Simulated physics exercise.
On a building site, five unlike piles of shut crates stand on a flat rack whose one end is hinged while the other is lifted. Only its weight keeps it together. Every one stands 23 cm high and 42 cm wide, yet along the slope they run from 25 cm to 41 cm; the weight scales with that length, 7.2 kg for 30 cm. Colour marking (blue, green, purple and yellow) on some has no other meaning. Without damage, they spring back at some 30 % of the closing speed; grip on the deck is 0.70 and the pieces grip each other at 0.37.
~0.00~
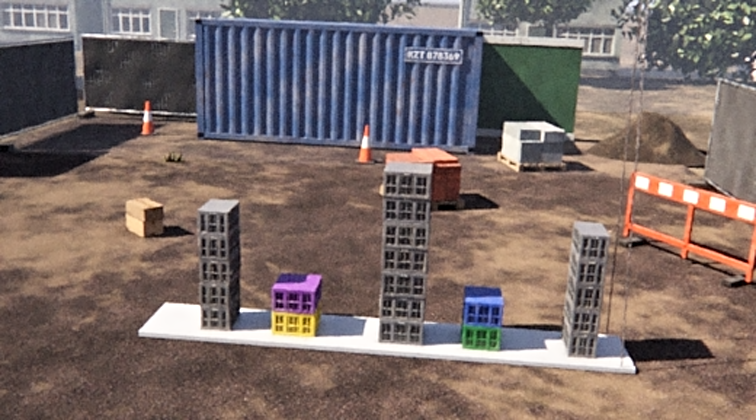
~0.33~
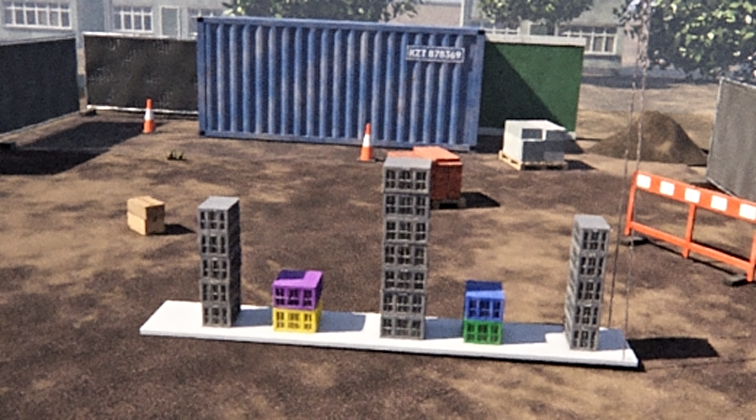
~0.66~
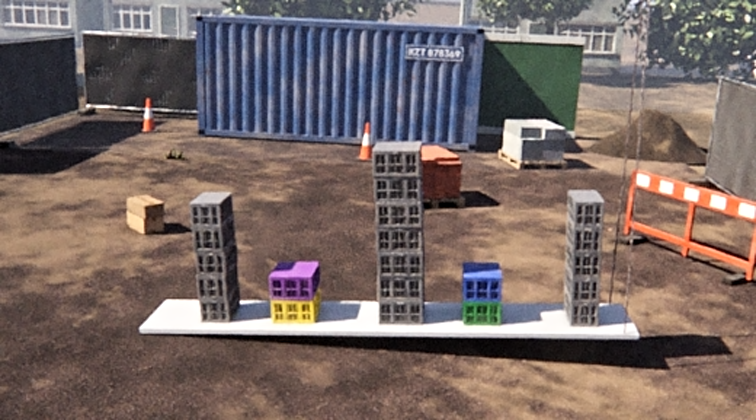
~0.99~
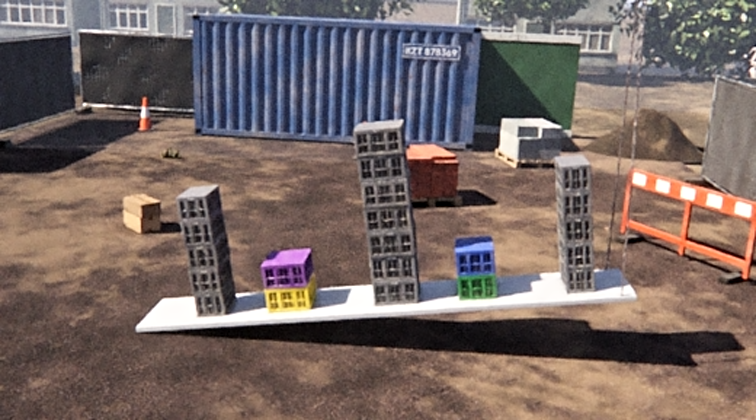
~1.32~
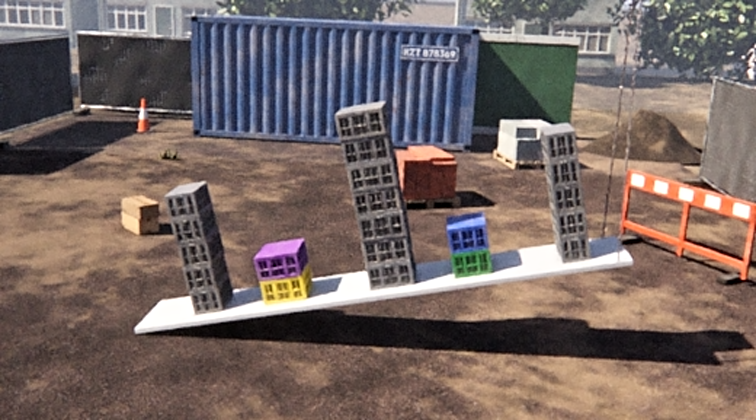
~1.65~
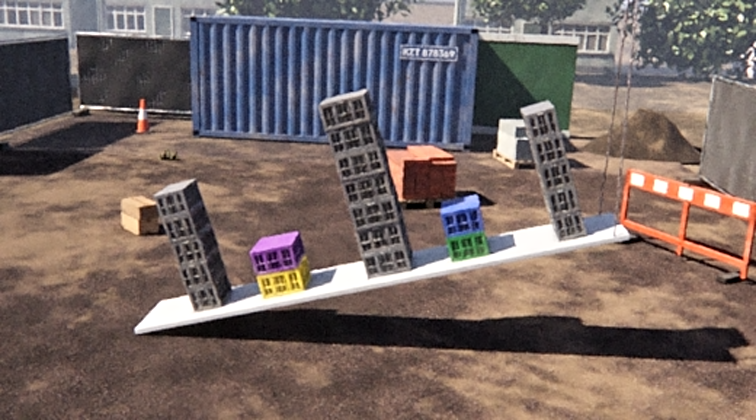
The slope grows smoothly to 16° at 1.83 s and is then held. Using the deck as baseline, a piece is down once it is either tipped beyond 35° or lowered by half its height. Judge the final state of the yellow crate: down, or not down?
Not down.
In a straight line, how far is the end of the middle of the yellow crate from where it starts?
Around 40 cm, start to finish.
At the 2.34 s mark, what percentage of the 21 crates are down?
By then, 50 per cent.
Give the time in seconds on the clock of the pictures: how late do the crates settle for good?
Time: About 5.5 s.
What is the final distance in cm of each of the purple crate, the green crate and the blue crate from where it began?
About: Purple 90, green 90, blue 110.
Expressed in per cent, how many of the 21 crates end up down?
Estimate: Close to 90%.
By 1.98 s, slope 16°; none of the 21 crates down, 17 disturbed; yellow crate unmoved.
By 2.34 s, slope 16°; 11 of the 21 crates down; yellow crate unmoved; blue crate tilted 12°.
By 2.78 s, slope 16°; 18 of the 21 crates down; yellow crate moved 24 mm; blue crate tilted 44°, 14 cm lower.
By 3.72 s, slope 16°; 19 of the 21 crates down; yellow crate moved 25 mm; purple crate on its side.
When it is over (5.7 s), slope 16°; 19 of the 21 crates down; yellow crate moved 25 mm; blue crate on its side; purple crate on its side. In pixels of the last frame, middles, yellow crate near (282, 276), blue crate near (374, 250).
